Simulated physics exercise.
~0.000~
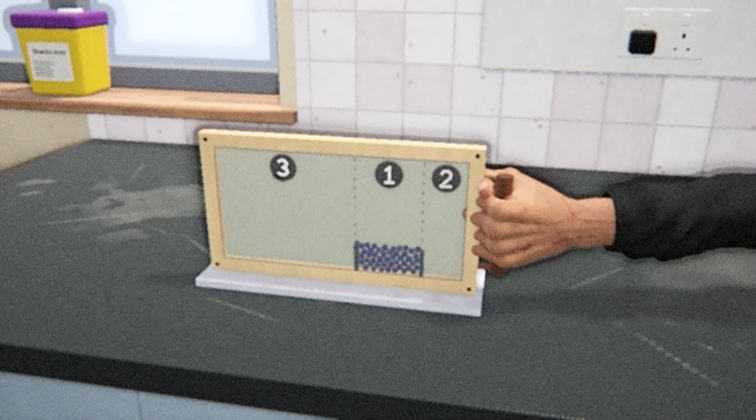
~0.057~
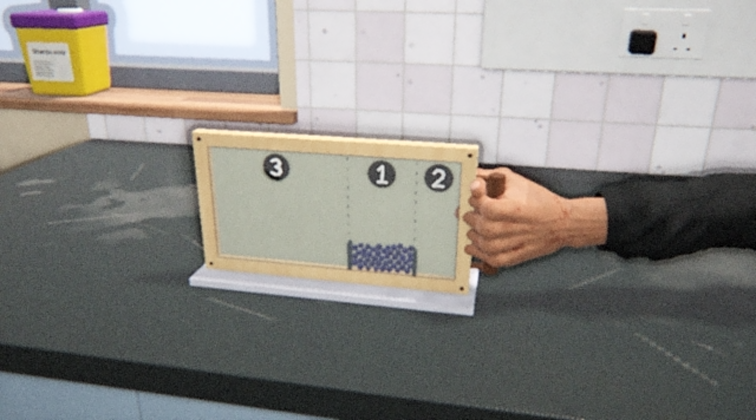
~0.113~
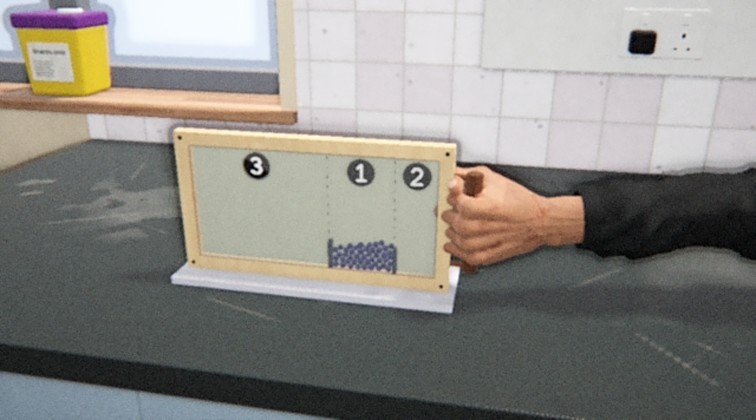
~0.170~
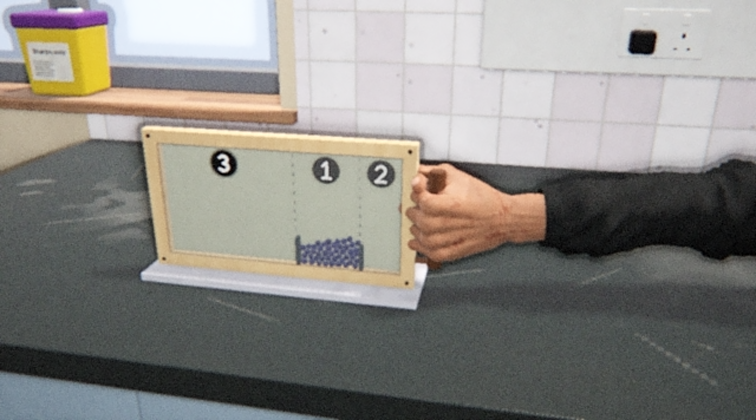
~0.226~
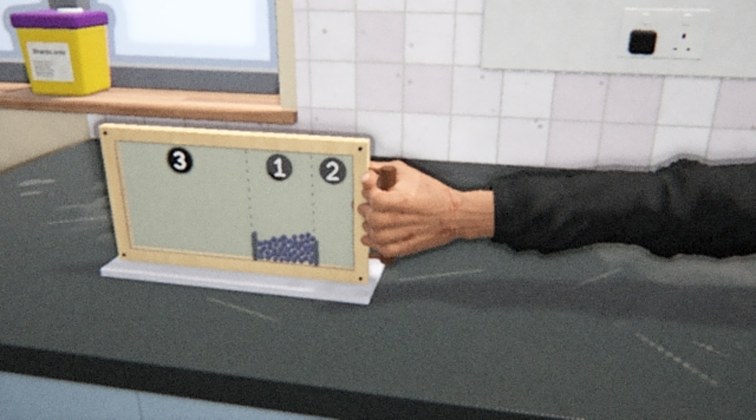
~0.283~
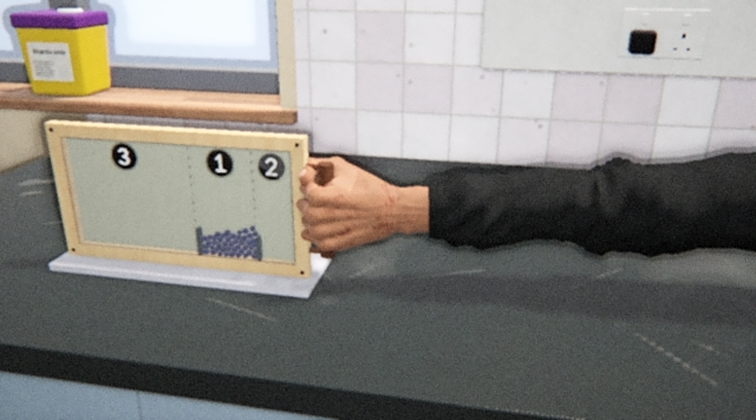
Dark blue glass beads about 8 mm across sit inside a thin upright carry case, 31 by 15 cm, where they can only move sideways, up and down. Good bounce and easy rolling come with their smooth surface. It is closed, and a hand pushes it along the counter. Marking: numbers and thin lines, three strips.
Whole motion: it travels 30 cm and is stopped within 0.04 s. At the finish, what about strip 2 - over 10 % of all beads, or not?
Strip 2: Not over 10 %.
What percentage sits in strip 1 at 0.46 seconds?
Around 75 per cent.
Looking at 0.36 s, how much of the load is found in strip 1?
About 100 per cent.
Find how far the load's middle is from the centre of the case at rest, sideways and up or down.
Offset approx. 2 cm right, 6 cm below.
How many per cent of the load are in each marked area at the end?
Result: Strip 1 = 75, strip 2 = 0, strip 3 = 25.
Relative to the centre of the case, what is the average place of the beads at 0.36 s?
6 cm right, 5 cm below.
By 0.36 s, it is 30 cm to the left; the beads' middle is 6 cm right of and 5 cm below the centre; no. 1, 100 %.
By 0.46 s, it is 30 cm to the left; the beads' middle is 4 cm right of and 5 cm below the centre; no. 1, 75 %, no. 3, 25 %.
By 0.61 s, it is 30 cm to the left; the beads' middle is 2 cm right of and 6 cm below the centre; no. 1, 75 %, no. 3, 25 %.
All still by 1.3 s, it is 30 cm to the left; no. 1, 75 %, no. 2, 0 %, no. 3, 25 %.
